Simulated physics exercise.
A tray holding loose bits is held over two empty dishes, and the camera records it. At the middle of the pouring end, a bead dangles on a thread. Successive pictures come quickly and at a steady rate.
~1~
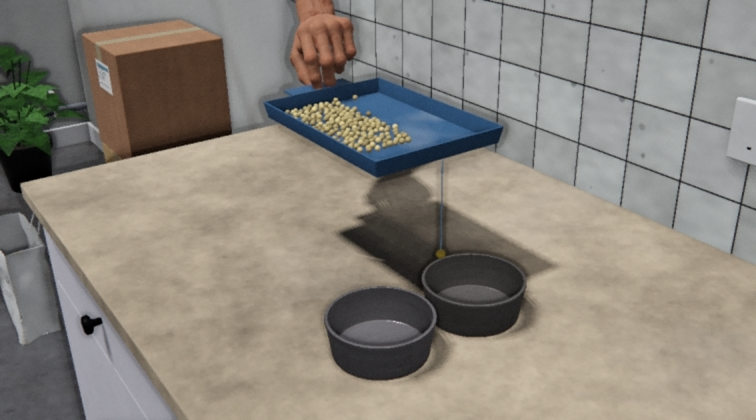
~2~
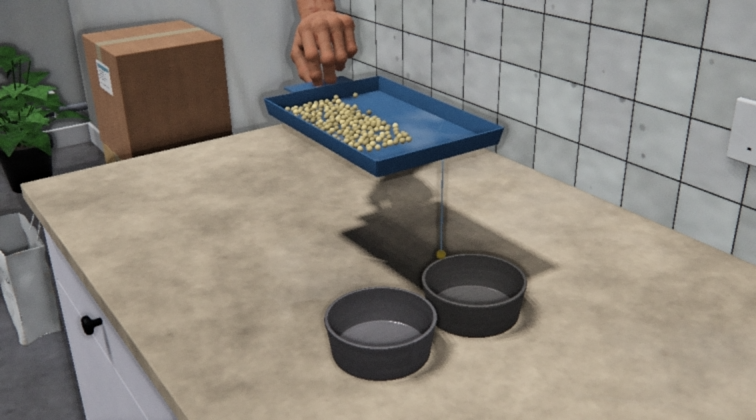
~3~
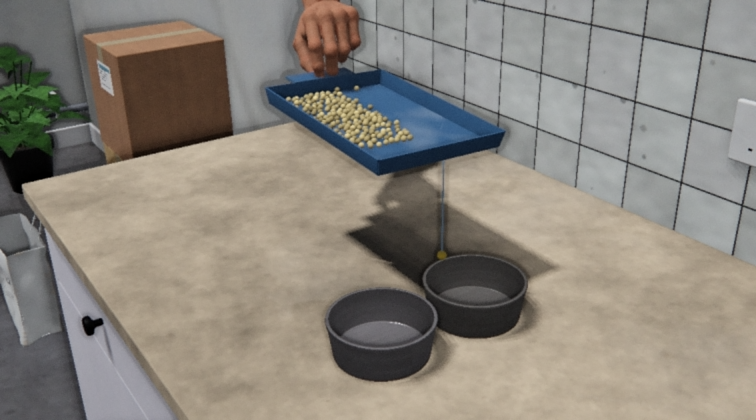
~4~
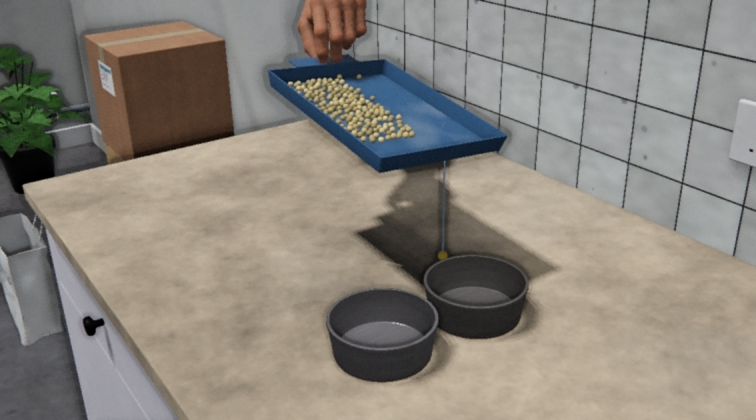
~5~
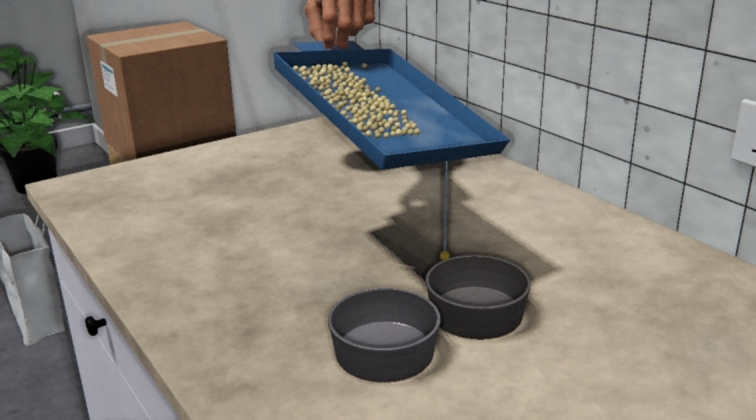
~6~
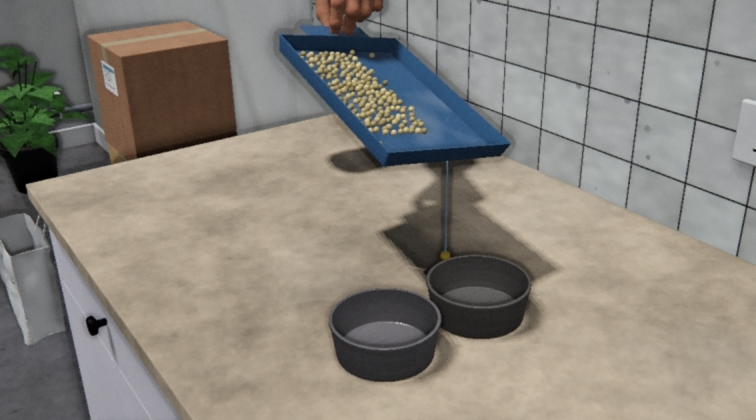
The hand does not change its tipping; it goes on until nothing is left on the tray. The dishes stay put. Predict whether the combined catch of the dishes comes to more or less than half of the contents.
Dishes miss most.
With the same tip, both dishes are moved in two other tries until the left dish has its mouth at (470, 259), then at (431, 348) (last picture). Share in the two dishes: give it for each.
It comes to roughly 70 per cent in one try and roughly 0 per cent in the next.
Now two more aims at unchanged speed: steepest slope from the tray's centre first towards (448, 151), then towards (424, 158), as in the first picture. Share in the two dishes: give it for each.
60 per cent, then 80 per cent.
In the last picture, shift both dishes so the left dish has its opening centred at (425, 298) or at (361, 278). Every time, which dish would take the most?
In the first position the right of the two, in the second the right of the two.
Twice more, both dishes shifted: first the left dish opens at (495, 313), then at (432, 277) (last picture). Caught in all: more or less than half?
Taking the tries in order: A minor share, followed by a major share.
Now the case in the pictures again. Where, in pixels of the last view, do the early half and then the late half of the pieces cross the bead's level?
Around (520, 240) at first; around (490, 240) after that.
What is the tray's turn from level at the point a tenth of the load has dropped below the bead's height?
Around 65 degrees of turn.
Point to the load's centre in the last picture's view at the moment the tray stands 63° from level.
Its middle sits at about pixel (490, 159).
Soon after the last picture, tray tipped steeply; about two thirds on the tray; about a third in the air.
A little later, tray tipped past a quarter turn; about a third on the tray; a stray few in the right dish; about half outside both; a small part in the air.
Later still, tray tipped past a quarter turn; a small part in the right dish; nearly all outside both.
At rest, tray tipped past a quarter turn; none in the left dish; a small part in the right dish; nearly all outside both.
